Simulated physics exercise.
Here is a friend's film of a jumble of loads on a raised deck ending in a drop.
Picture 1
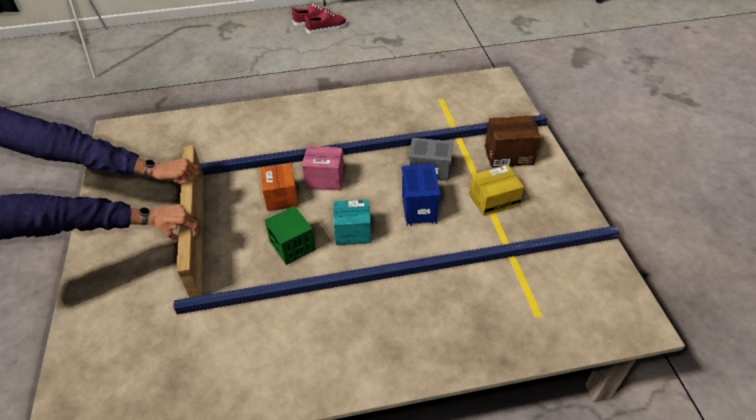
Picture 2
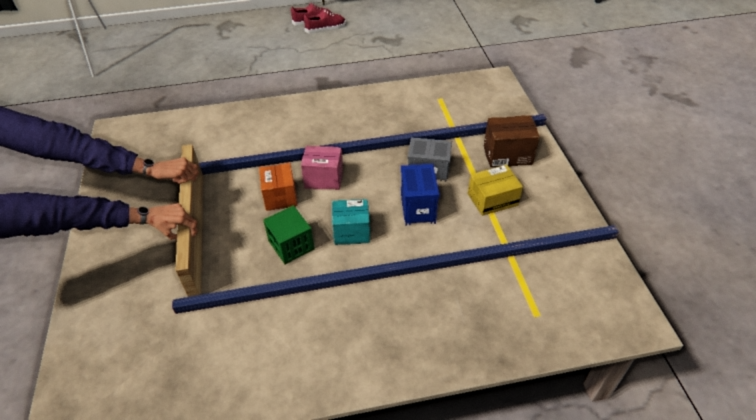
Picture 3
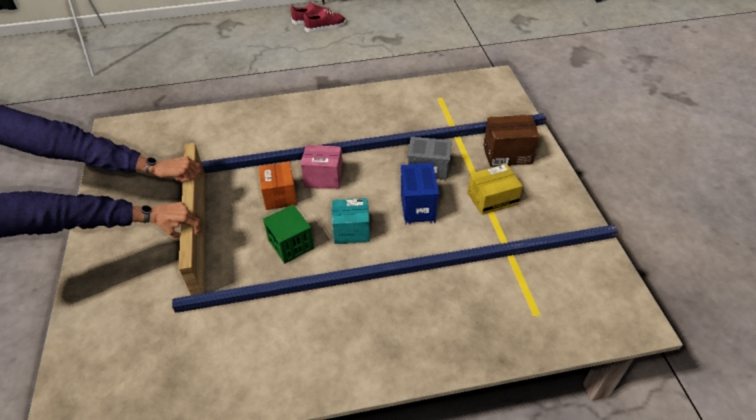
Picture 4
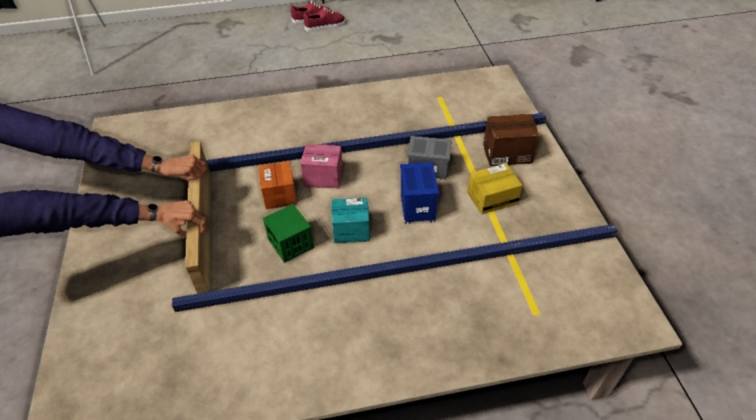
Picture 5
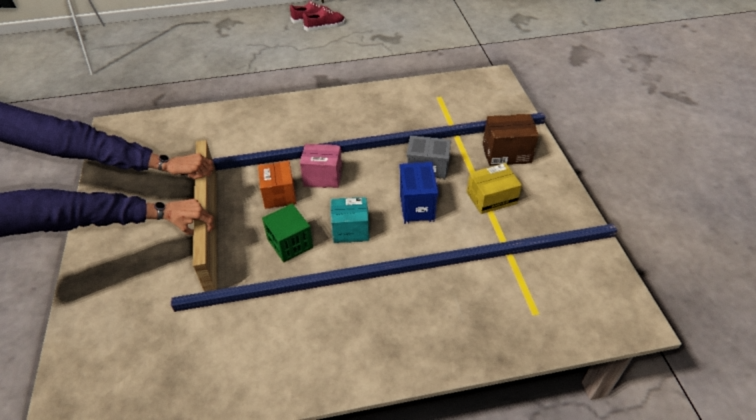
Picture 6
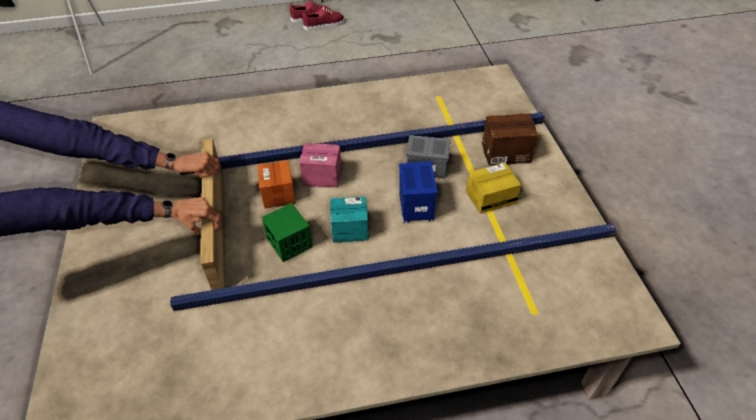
We see two hands holding a wooden plank upright on a raised board, then sliding it slowly a short way right between two blue rails toward a group of colourful boxes, which stay still around a yellow line.
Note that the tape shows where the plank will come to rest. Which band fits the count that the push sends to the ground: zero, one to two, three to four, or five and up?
The band is one to two.
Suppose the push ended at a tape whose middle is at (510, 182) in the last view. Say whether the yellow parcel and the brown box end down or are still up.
Lab note: Yellow parcel ends up below; brown box ends up below.
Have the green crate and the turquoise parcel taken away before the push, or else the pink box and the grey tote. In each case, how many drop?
In order, the numbers are 0 and 1.
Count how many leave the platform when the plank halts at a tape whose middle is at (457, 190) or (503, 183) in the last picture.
0 and 2.
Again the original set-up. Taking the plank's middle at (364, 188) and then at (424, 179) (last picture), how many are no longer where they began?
The count reaches 6 first and 8 second.
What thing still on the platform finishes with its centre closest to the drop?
It's the brown box.
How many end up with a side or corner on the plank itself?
3 of them.
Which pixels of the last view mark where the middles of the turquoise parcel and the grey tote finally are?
First: About (534, 183); second: About (513, 138).
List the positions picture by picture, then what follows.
Brown box (512, 142); yellow parcel (496, 190); grey tote (431, 160); plank (192, 218); tape (481, 189), in the first frame.
Yellow parcel (494, 190); pink box (323, 168), in the second frame.
Grey tote (429, 159); green crate (289, 234), in the third frame.
Brown box (510, 140); orange box (278, 185), in the fourth frame.
Yellow parcel (493, 188); blue tote (418, 193), in the fifth frame.
Brown box (509, 139); yellow parcel (493, 188); grey tote (428, 157); plank (213, 211); tape (479, 186), in the sixth frame.
A little later, none off yet; brown box at rest near (509, 139); yellow parcel at rest near (493, 188); grey tote at rest near (428, 157).
Next, none off yet; brown box at rest near (509, 139); yellow parcel shifted a little near (512, 183); grey tote shifted about its own width near (464, 152).
When it is over, the number that fall off is one or two; down, yellow parcel.
